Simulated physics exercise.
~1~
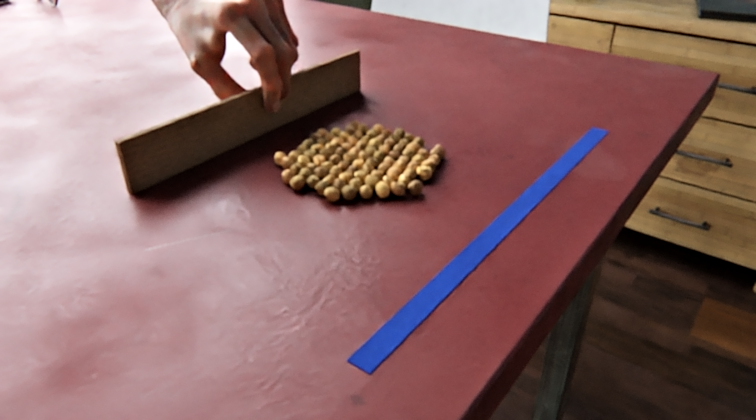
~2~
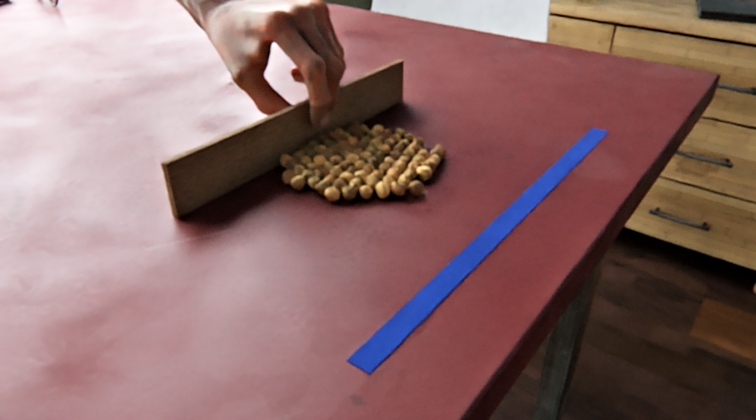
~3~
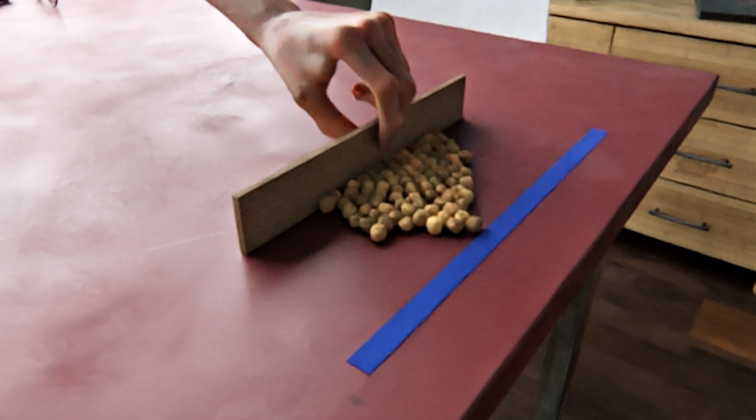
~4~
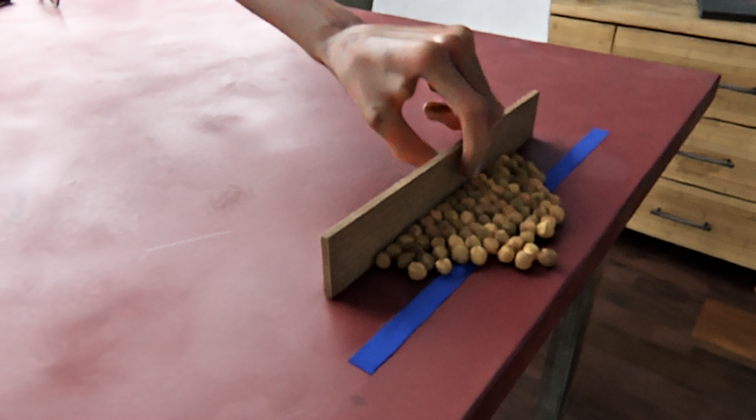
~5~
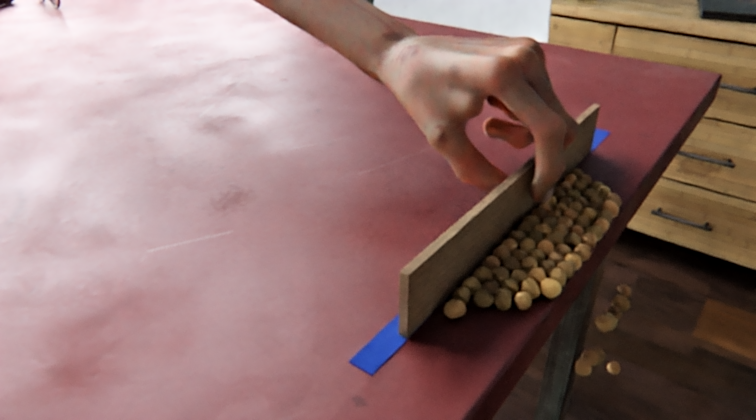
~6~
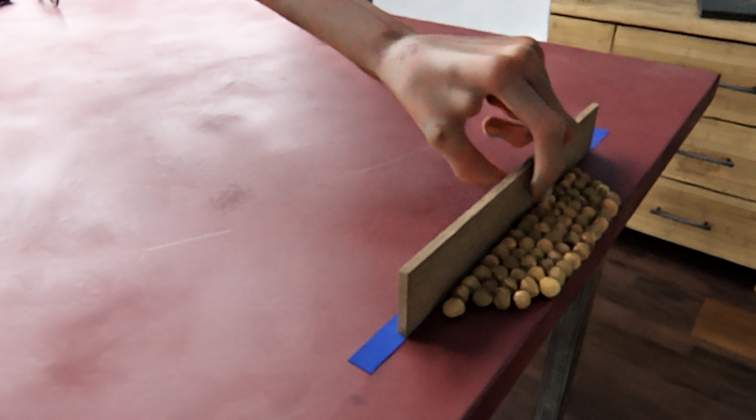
On a dark red tabletop, a hand slid an upright board to the right, pushing a heap of small round tan things across a strip of blue tape, then stopped at the tape as a few dropped off the edge and most stayed on.
